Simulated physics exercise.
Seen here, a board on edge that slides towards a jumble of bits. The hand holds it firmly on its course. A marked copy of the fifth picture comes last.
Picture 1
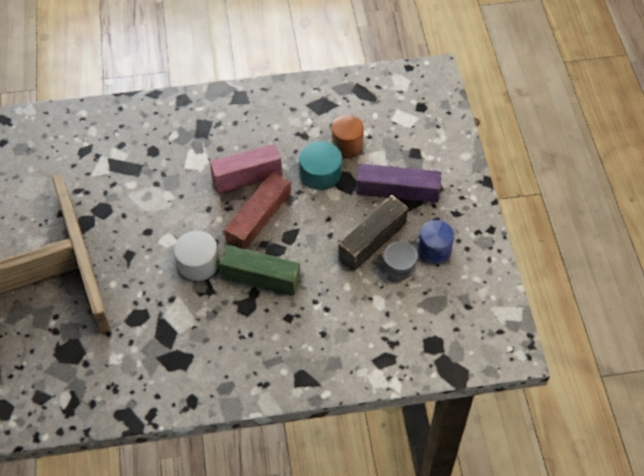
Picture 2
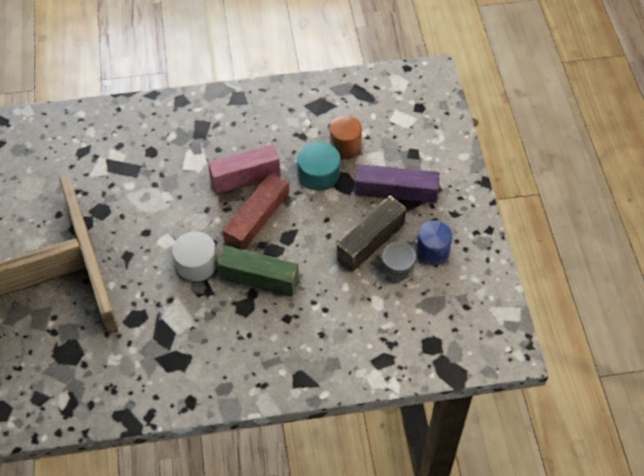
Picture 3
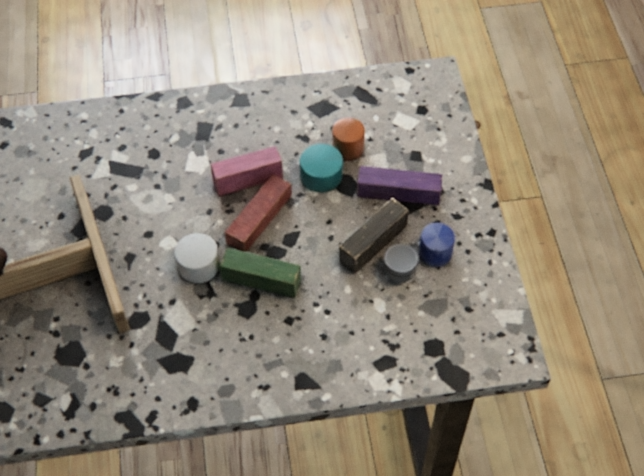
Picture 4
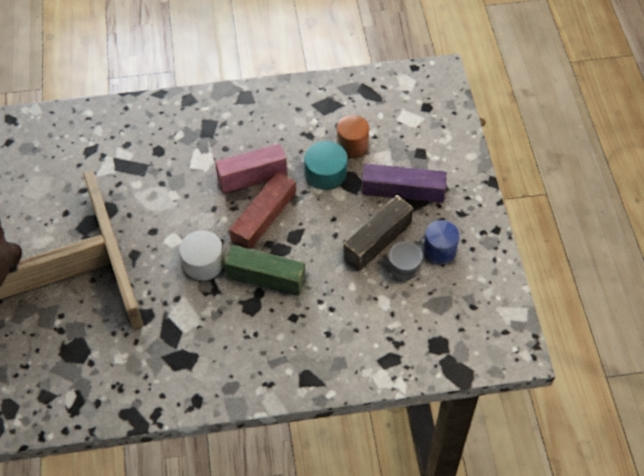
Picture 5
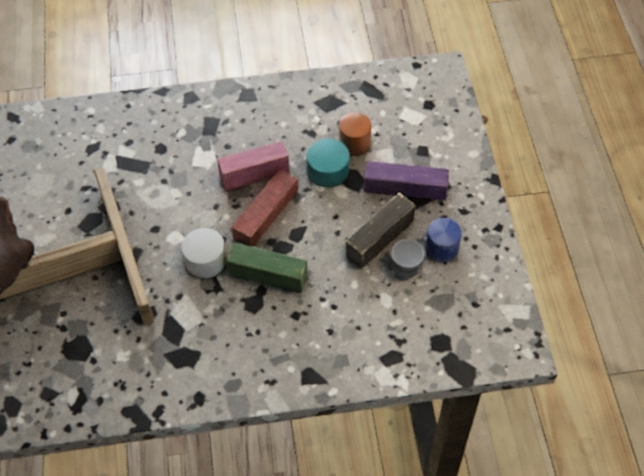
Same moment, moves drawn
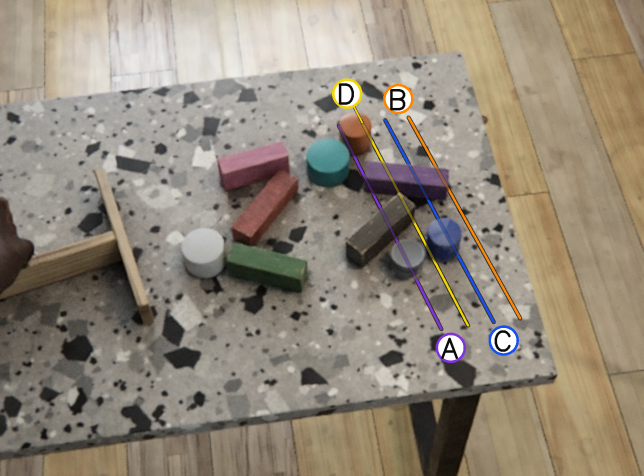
A hand slides a wooden board on edge slowly right towards some coloured blocks.
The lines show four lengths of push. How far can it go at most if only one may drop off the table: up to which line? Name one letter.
As far as mark C.
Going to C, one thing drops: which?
The blue tin.
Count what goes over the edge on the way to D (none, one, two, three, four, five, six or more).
In all, none.
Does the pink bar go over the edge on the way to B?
No.
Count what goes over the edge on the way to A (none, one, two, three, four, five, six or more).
By then, none.
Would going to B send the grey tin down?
By then, yes.
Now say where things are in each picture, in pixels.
In the first frame, green bar (260, 270); white tin (197, 256); red bar (259, 211).
In the second frame, board (84, 241); pink bar (244, 169).
In the third frame, board (96, 241); purple bar (399, 186).
In the fourth frame, board (109, 237); turquoise tin (326, 165).
In the fifth frame, board (120, 234); orange tin (355, 134); green bar (267, 267); white tin (204, 253).
On the marked copy, A at (387, 220); B at (461, 211); C at (436, 214); D at (412, 217).
Taking C. A third of the way, board (234, 219); orange tin (359, 132); green bar (308, 275).
Two thirds of the way, board (347, 205); grey tin (432, 269); orange tin (372, 120).
When it is over, board (434, 194); blue tin over the edge; purple bar (485, 167); one fallen.
As for the rest, A is within the limit but short; B drops four; D is within the limit but short.
